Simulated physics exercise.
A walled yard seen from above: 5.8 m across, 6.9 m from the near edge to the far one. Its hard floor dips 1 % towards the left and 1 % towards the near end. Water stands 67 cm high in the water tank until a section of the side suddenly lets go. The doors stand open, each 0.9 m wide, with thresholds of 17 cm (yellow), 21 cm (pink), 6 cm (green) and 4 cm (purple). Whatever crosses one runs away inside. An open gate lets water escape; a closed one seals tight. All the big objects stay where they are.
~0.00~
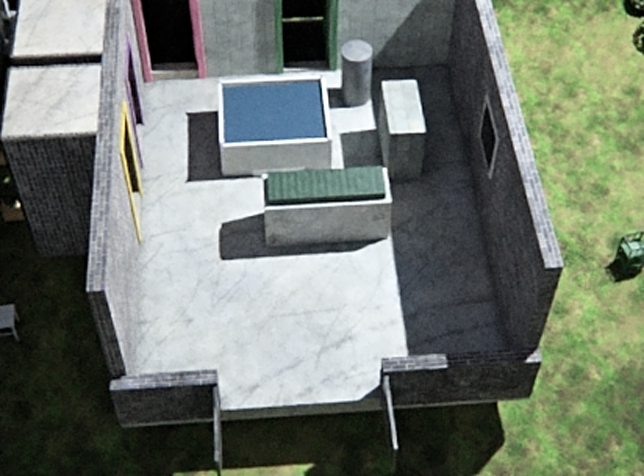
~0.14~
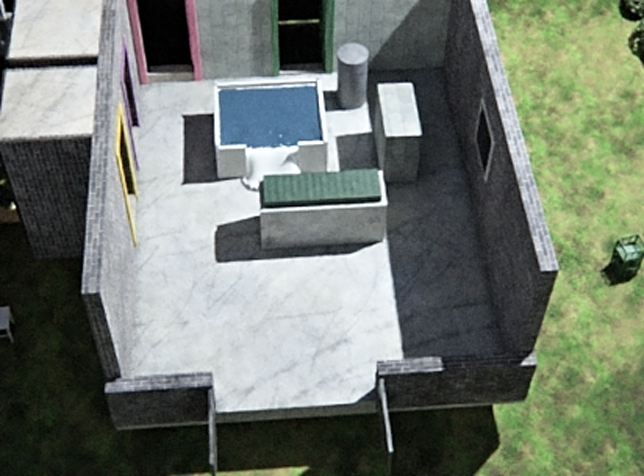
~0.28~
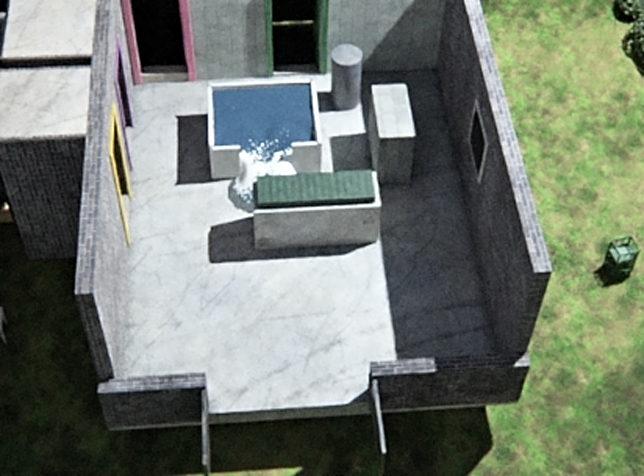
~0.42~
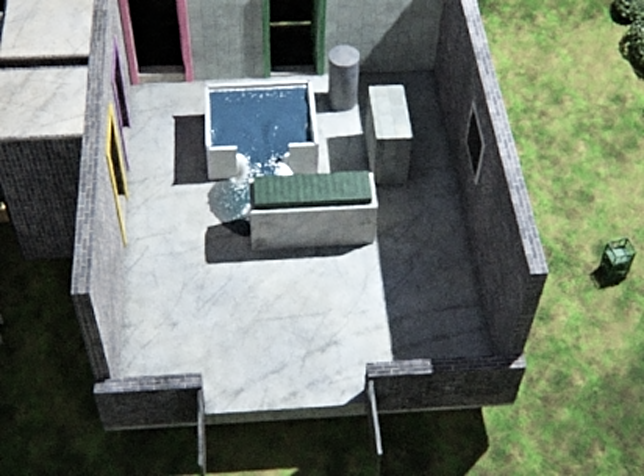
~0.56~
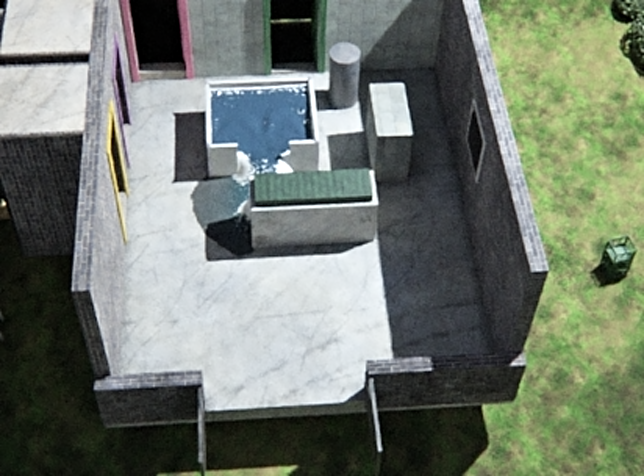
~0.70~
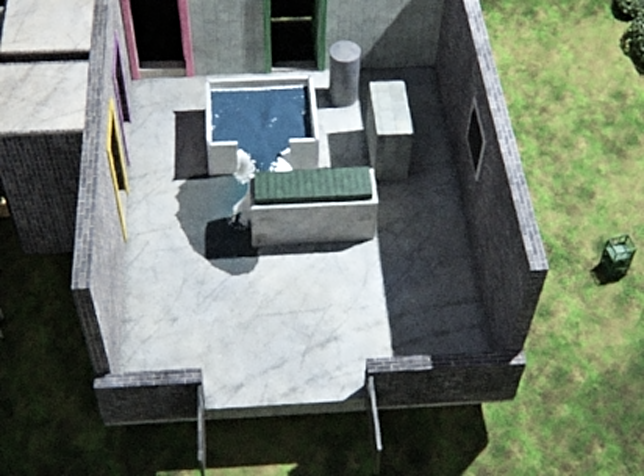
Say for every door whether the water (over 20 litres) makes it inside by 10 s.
Within that time: At the yellow door it keeps below the limit; at the pink door it stays under the limit; at the green door it keeps below the limit; at the purple door it keeps below the limit.
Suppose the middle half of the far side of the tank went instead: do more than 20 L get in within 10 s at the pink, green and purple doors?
Against that limit: Pink below, green past it, purple above.
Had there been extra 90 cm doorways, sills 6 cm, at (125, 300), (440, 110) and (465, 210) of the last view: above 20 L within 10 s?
In turn: Over, below, above.
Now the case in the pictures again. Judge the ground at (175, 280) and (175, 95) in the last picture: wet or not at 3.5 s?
In that order: Flooded, not reached.
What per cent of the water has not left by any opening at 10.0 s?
Some 88 per cent remains.
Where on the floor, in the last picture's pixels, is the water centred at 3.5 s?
At about (269, 200).
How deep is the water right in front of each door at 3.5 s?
Depths in cm: Yellow 13, pink 0, green 6, purple 4.
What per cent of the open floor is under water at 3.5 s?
About 60 per cent.
After 1.4 s water covers 25 % of the floor and is deepest (48 cm) near (264, 207); yellow door not reached, pink door not reached, green door not reached, purple door not reached.
After 2.2 s water covers 40 % of the floor and is deepest (32 cm) near (274, 206); yellow door 19 cm at the sill, 2 L in, pink door not reached, green door not reached, purple door not reached.
After 3.5 s water covers 60 % of the floor and is deepest (25 cm) near (264, 207); yellow door 13 cm at the sill, 4 L in, pink door not reached, green door 6 cm at the sill, 0 L in, purple door 4 cm at the sill, 0 L in.
After 6.0 s water covers 85 % of the floor and is deepest (15 cm) near (274, 206); yellow door 8 cm at the sill, 4 L in, pink door 5 cm at the sill, 0 L in, green door 4 cm at the sill, 1 L in, purple door 3 cm at the sill, 0 L in.
After 10.0 s water covers 100 % of the floor and is deepest (8 cm) near (119, 400); yellow door 6 cm at the sill, 4 L in, pink door 5 cm at the sill, 0 L in, green door 3 cm at the sill, 1 L in, purple door 7 cm at the sill, 8 L in.
